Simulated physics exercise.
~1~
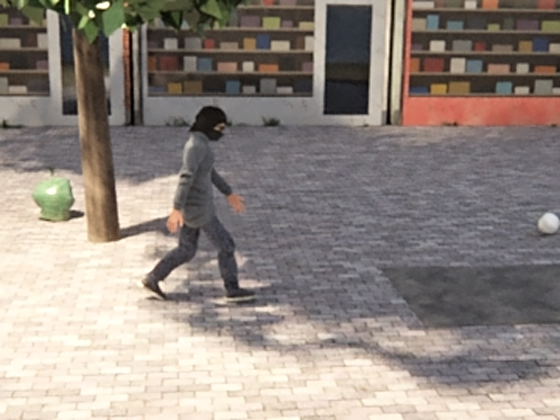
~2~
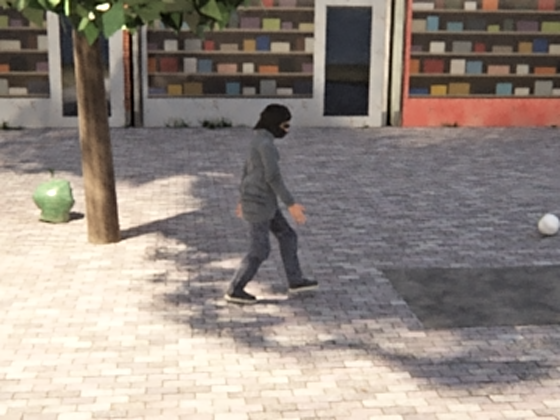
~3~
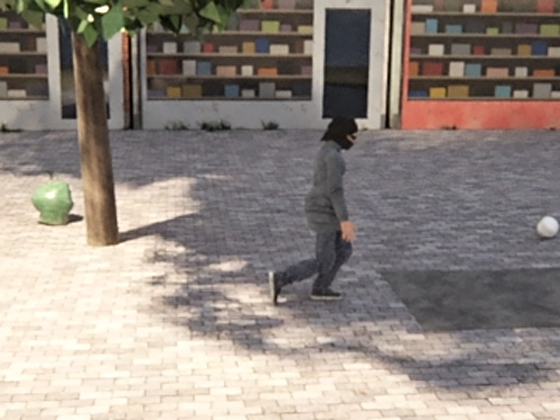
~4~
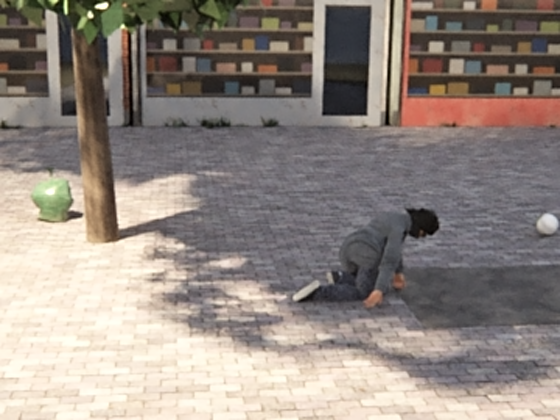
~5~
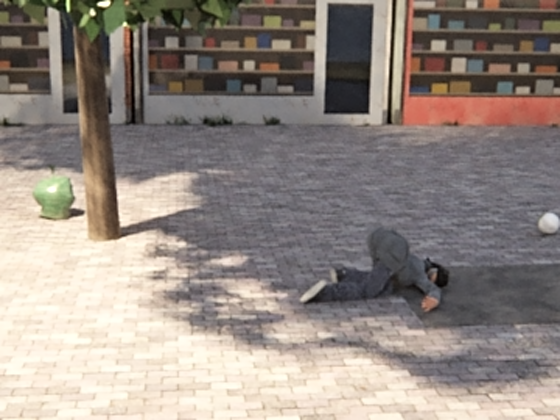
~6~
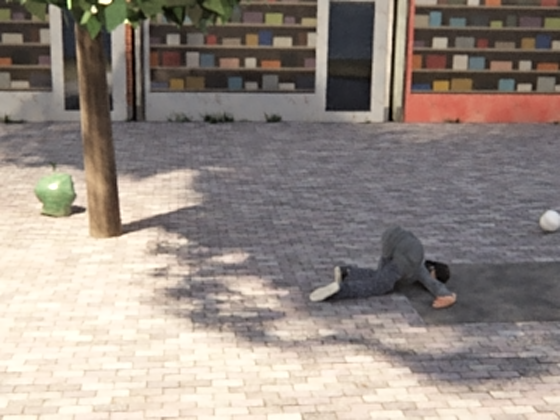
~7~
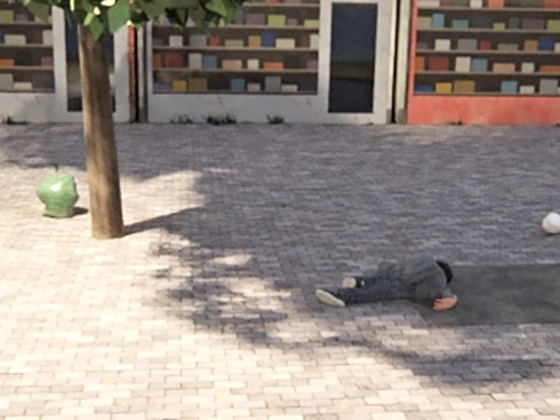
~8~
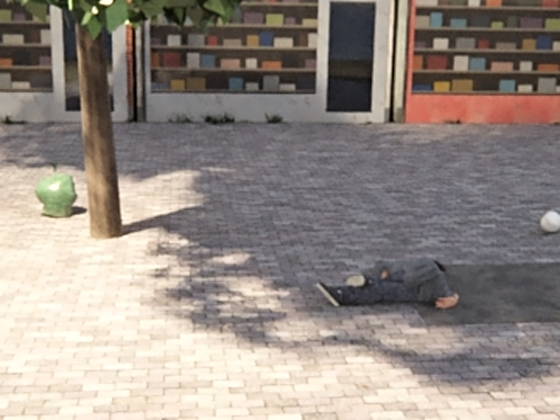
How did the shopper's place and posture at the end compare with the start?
At the start the shopper was upright and walking just to the right of the tree. By the end the shopper was farther right, lying flat on the ground over the near edge of the black mat.
